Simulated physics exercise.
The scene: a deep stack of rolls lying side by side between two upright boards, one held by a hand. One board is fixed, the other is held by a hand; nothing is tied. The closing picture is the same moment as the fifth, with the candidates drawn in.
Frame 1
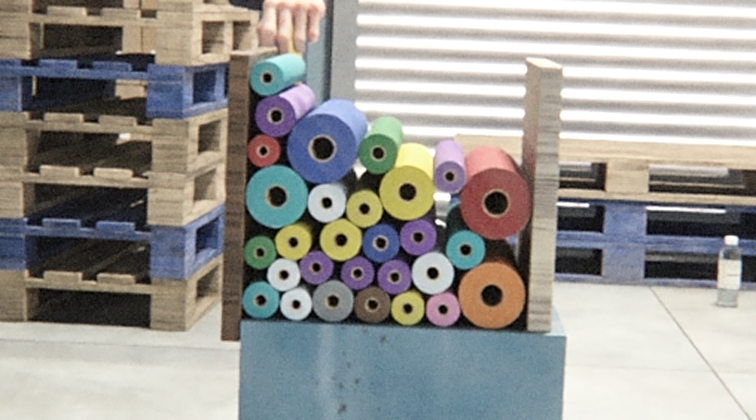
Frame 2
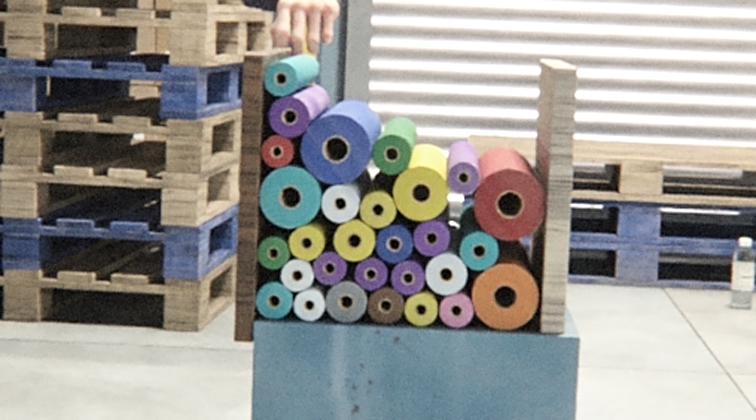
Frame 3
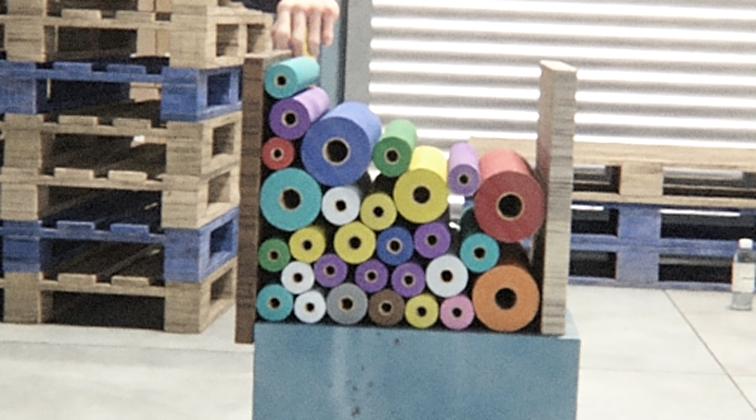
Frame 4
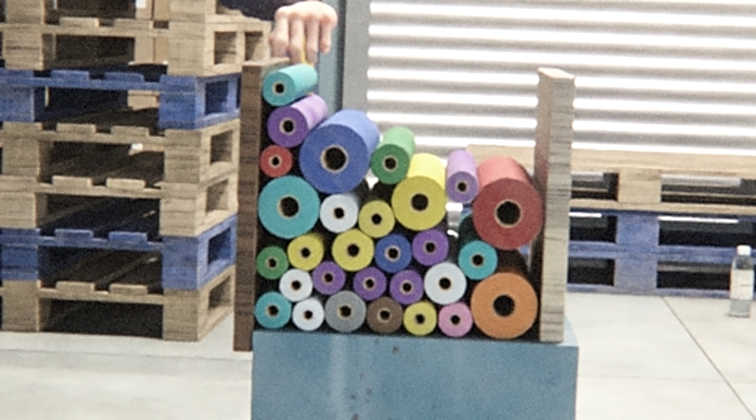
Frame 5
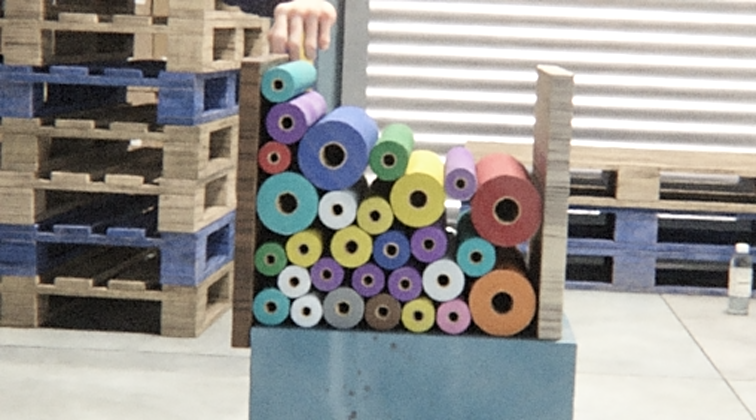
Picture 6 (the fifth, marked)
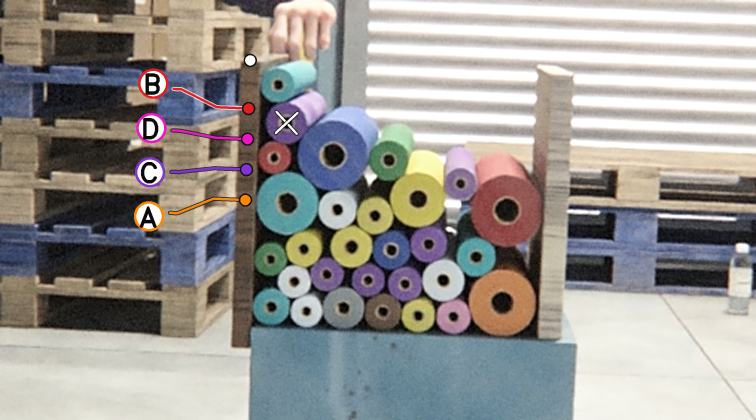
Only the view itself moves, shifting slightly so the stack slides a little to the right and then wavers, while the rolls keep their arrangement. Seen end-on in a warehouse, colourful rolls fill the space between two upright boards on a blue base, with large blue, red and orange ones among smaller ones. A hand stays above the turquoise roll at top left, with pallets stacked behind.
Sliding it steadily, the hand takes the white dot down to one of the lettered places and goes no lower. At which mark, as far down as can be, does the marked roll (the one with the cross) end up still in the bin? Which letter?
The lowest mark that will do is C.
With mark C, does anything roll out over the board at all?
Yes, at C.
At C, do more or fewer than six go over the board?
At C, fewer than six.
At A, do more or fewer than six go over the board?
It loses fewer than six.
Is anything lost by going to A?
Yes.
On the copy, A at (245, 200); B at (248, 108); C at (246, 170); D at (247, 139); the cross at (287, 123); the white dot at (250, 60).
On C. First, top of the board (259, 116).
Then, top of the board (257, 169).
Finally, top of the board (257, 169), one out over the board, the crossed one still inside.
By contrast, A lets the crossed one out; B keeps the crossed one inside; D keeps the crossed one inside.
